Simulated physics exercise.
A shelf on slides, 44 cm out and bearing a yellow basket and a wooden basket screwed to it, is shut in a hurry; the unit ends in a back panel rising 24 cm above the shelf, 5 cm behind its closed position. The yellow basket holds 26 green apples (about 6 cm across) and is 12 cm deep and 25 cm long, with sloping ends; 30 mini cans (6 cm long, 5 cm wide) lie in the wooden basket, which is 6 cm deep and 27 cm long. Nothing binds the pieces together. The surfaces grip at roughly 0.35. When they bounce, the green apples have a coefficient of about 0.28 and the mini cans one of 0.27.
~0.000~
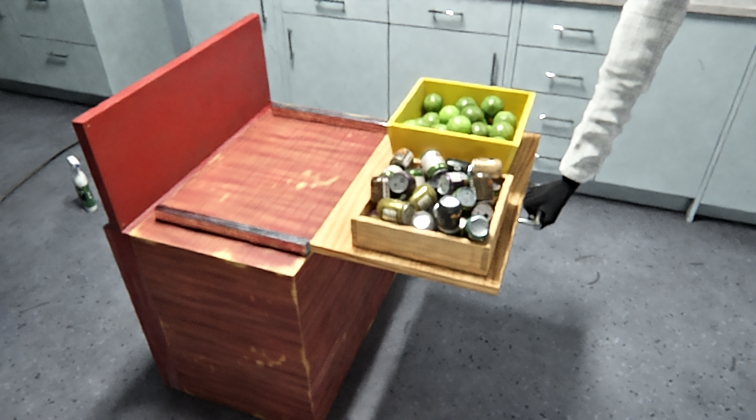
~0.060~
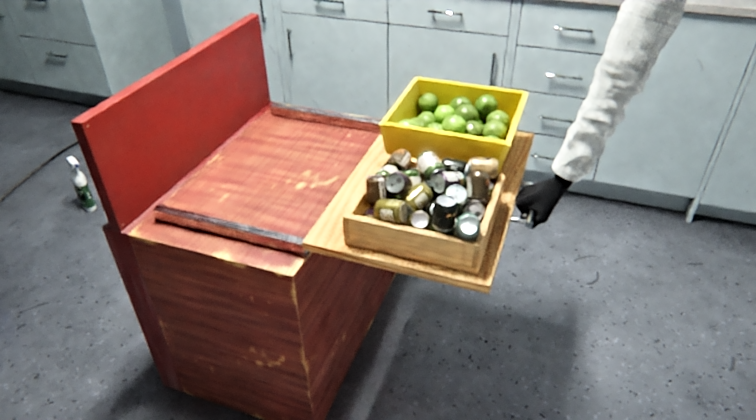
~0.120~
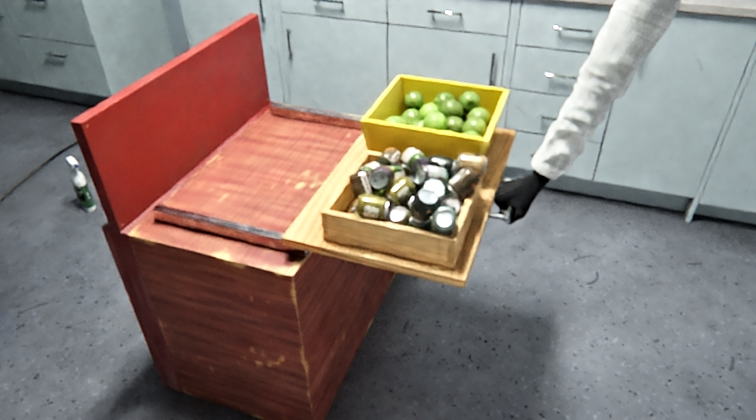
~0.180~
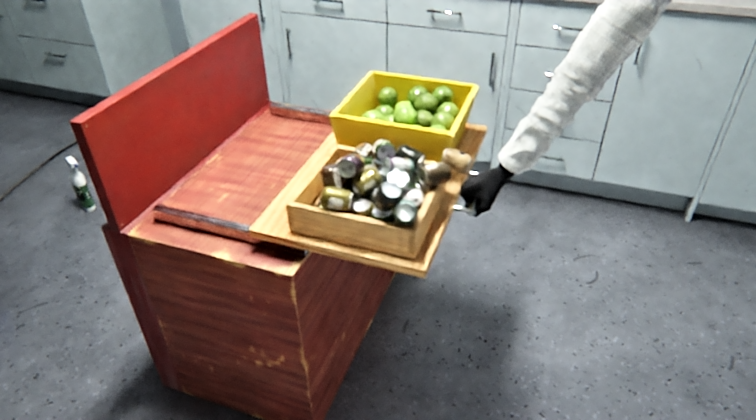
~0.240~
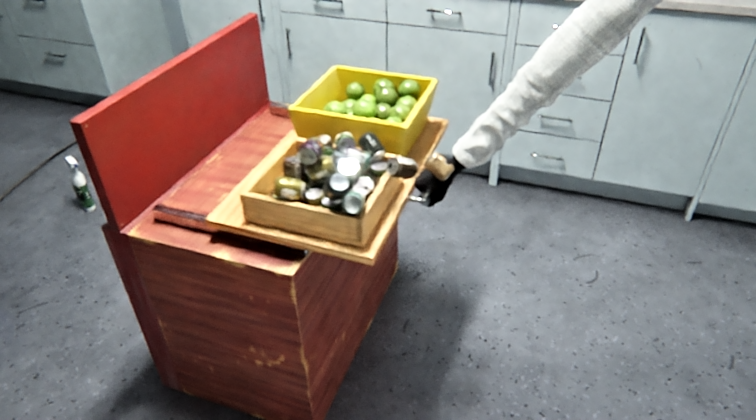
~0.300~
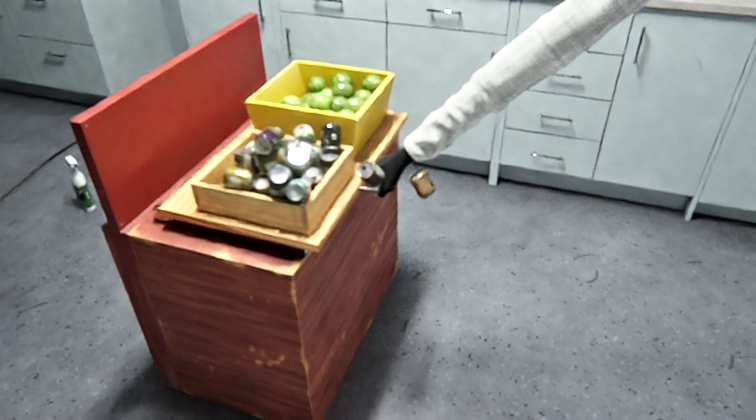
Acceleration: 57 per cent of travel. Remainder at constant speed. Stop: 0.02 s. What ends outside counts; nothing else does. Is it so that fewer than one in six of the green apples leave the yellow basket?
Yes, fewer than one in six leave.
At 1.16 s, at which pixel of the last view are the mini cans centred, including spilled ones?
Roughly at (245, 170).
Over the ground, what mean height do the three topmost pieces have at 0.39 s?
Their middles average near 88 cm high.
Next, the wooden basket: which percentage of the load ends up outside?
For the wooden basket, the loss is 45%.
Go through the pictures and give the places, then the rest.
In the first picture (we follow the rim corner now nearest the camera), yellow basket at (513, 143); wooden basket at (484, 244); shelf in by 0 cm; nothing out yet.
The second picture shows yellow basket at (505, 142); wooden basket at (475, 243); shelf in by 2 cm.
The third picture shows yellow basket at (484, 139); wooden basket at (450, 237); shelf in by 7 cm.
The fourth picture shows yellow basket at (449, 133); wooden basket at (410, 229); shelf in by 15 cm; 1 out, the lowest can at (456, 161).
The fifth picture shows yellow basket at (402, 125); wooden basket at (357, 217); shelf in by 27 cm; 2 out, the lowest can at (439, 167).
The sixth picture shows yellow basket at (353, 117); wooden basket at (302, 205); shelf in by 40 cm; 2 out, the lowest can at (423, 184).
After 0.31 s, end of travel.
After 0.39 s, 0 of 26 out of the yellow basket and 4 of 30 out of the wooden basket.
After 0.51 s, 0 of 26 out of the yellow basket and 11 of 30 out of the wooden basket.
After 0.73 s, 1 of 26 out of the yellow basket and 13 of 30 out of the wooden basket.
Final count (at 1.16 s), 1 of 26 out of the yellow basket and 13 of 30 out of the wooden basket. Asked share, 1 of 26, 4 per cent.
